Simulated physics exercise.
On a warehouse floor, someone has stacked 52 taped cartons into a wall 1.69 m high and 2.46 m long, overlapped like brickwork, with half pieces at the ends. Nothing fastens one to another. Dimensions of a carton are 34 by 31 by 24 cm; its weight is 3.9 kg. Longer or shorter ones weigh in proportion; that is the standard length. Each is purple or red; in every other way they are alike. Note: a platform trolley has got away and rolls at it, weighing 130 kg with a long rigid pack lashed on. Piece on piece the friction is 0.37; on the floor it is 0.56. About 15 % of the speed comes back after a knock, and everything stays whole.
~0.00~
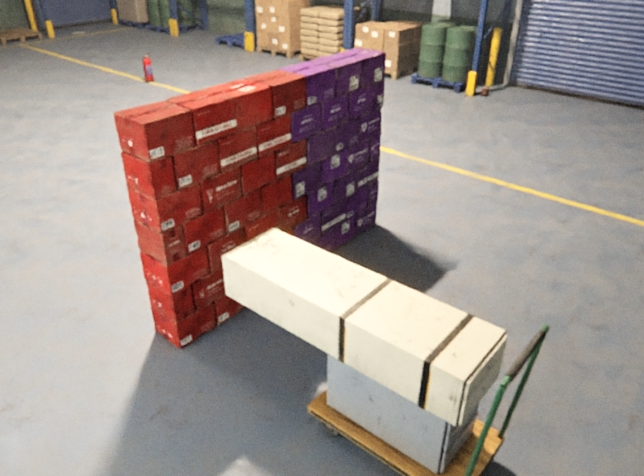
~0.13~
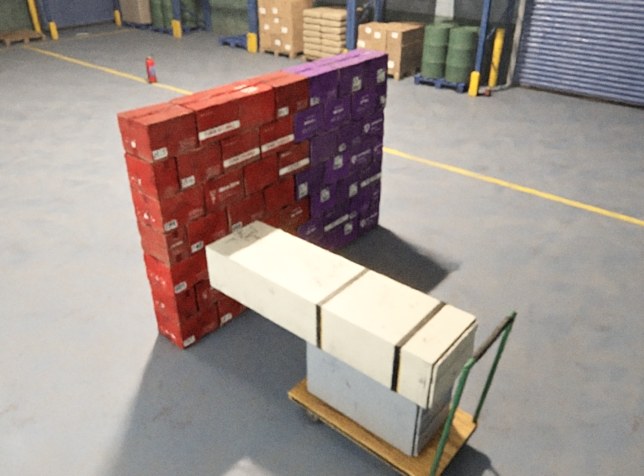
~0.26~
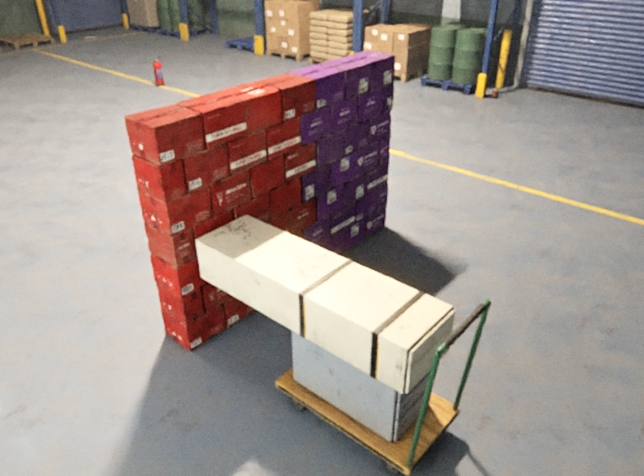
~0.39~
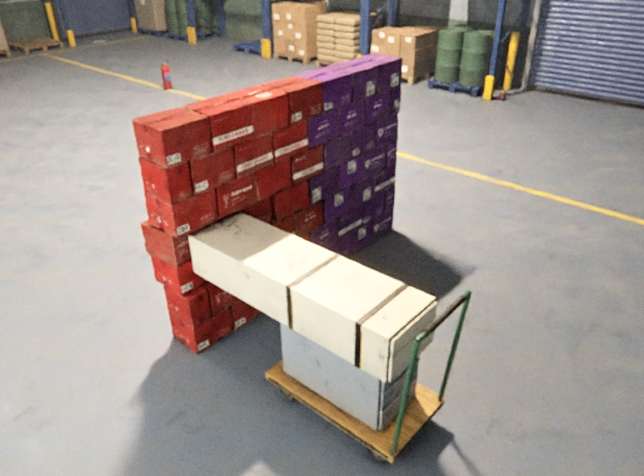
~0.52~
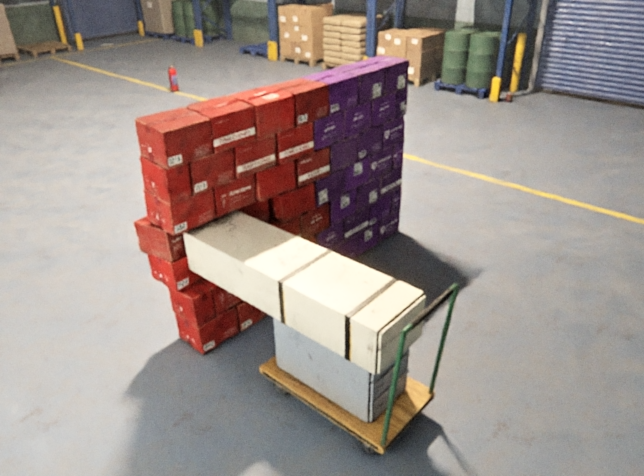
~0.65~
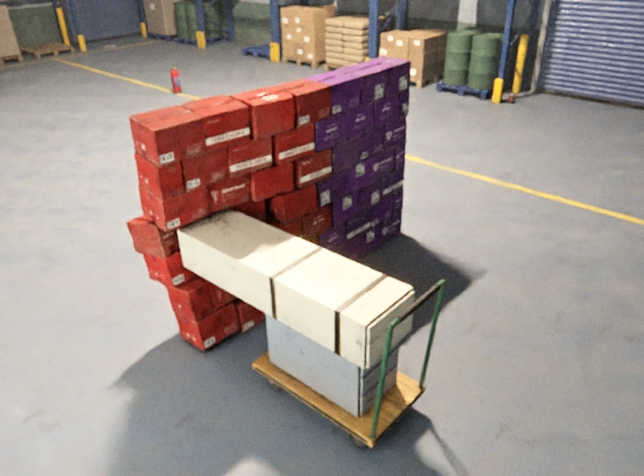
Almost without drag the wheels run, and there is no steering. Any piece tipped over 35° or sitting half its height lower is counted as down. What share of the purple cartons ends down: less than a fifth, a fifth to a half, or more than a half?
The share is less than a fifth.
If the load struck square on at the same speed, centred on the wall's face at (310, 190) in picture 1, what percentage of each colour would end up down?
Down at the end: Red 30 percent, purple 50 percent.
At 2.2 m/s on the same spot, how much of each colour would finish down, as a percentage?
Down at the end: Red 60 per cent, purple 0 per cent.
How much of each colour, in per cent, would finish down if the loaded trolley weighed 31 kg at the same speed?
You'd get red 0 and purple 0 percent.
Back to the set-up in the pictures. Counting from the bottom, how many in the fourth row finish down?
It's 3 in that row.
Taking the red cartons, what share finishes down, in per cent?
Ending so: Red 70 per cent.
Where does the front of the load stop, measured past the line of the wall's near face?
Roughly 80 centimetres past it.
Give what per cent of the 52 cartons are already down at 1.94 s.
35 per cent.
By 1.12 s, load 54 cm past the wall's line, still rolling; none of the 24 purple cartons down (10 of 52 in all colours); top purple carton unmoved; top red carton moved 42 mm.
By 1.94 s, load 80 cm past the wall's line, still rolling; none of the 24 purple cartons down (18 of 52 in all colours); top purple carton unmoved; top red carton tilted 15°.
When it is over (3.7 s), load 81 cm past the wall's line, stopped; none of the 24 purple cartons down (19 of 52 in all colours); top purple carton unmoved; top red carton on its side. That is 0 per cent. In pixels of the last frame, middles, top purple carton near (385, 76), top red carton near (288, 210).
